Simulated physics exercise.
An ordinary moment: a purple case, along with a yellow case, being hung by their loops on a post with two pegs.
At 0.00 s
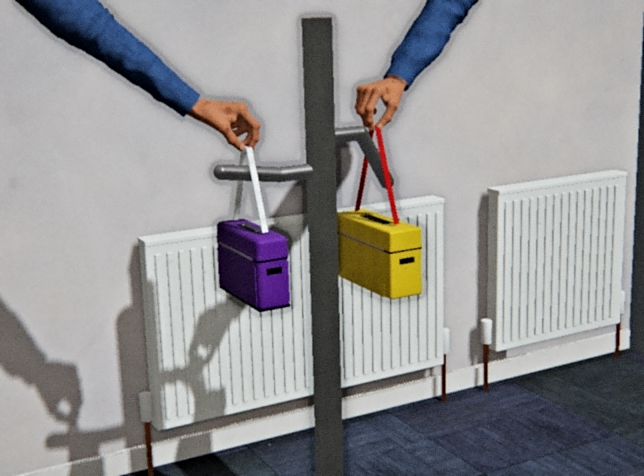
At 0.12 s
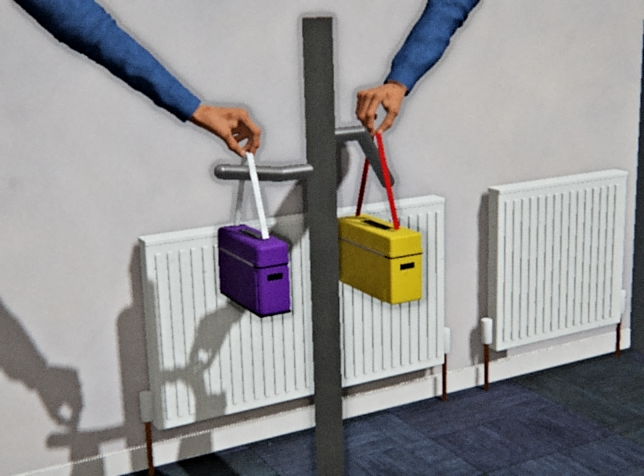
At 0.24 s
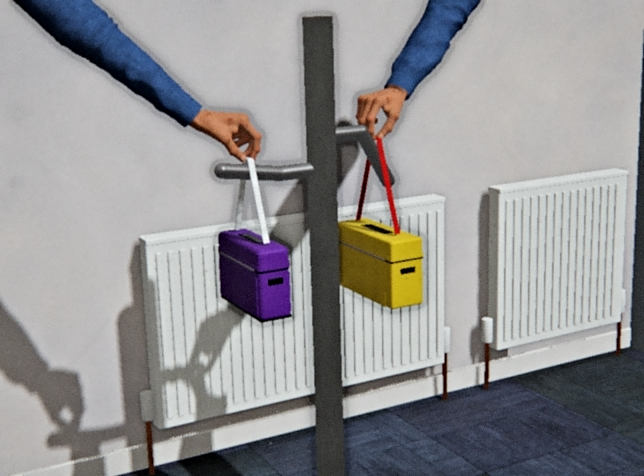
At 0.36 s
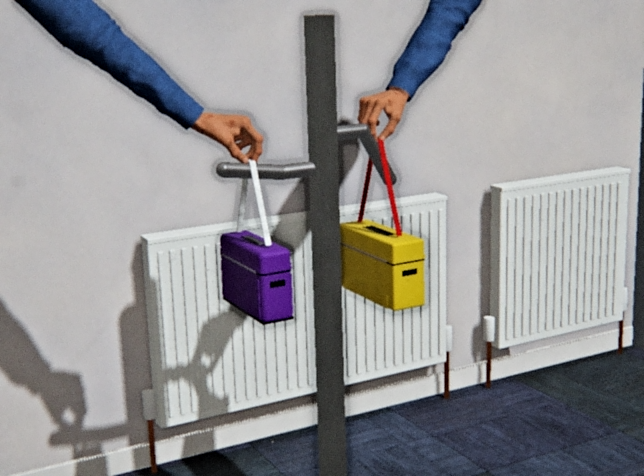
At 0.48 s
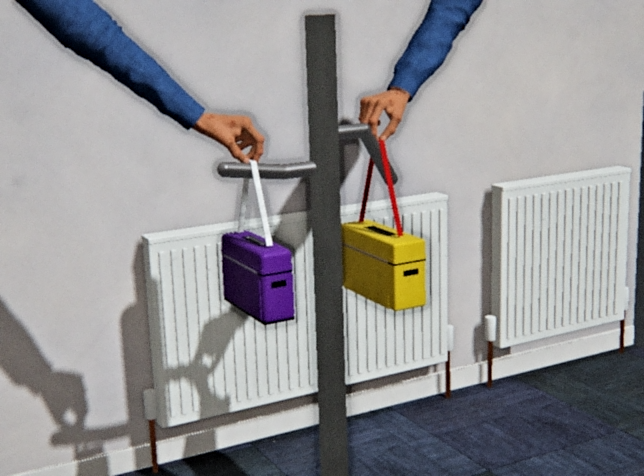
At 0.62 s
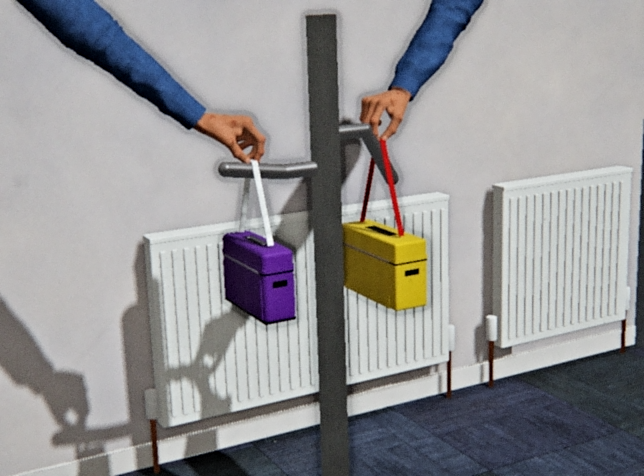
Two hands lowered a purple case and a yellow case slightly by their loops beside the pegs of a dark post, then kept holding the straps while everything stayed almost still.
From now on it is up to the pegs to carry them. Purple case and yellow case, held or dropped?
Purple case: Held, yellow case: Dropped.
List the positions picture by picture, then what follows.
The first picture shows purple case (252, 263); yellow case (377, 252); left peg tip (221, 172); right peg tip (387, 182).
The second picture shows purple case (253, 268); yellow case (377, 258).
The third picture shows purple case (254, 273); yellow case (378, 261).
The fourth picture shows purple case (255, 275); yellow case (380, 263).
The fifth picture shows purple case (257, 275); yellow case (381, 263).
The sixth picture shows purple case (258, 275); yellow case (382, 263); left peg tip (226, 170), pointing up; right peg tip (392, 179), sloping steeply down.
After 0.90 s, purple case hanging near (259, 277); yellow case falling near (384, 359).
After 1.16 s, purple case hanging near (264, 277); yellow case on the floor.
At rest, purple case hanging near (266, 277); yellow case on the floor. The purple case stays hanging and the yellow case drops to the floor.
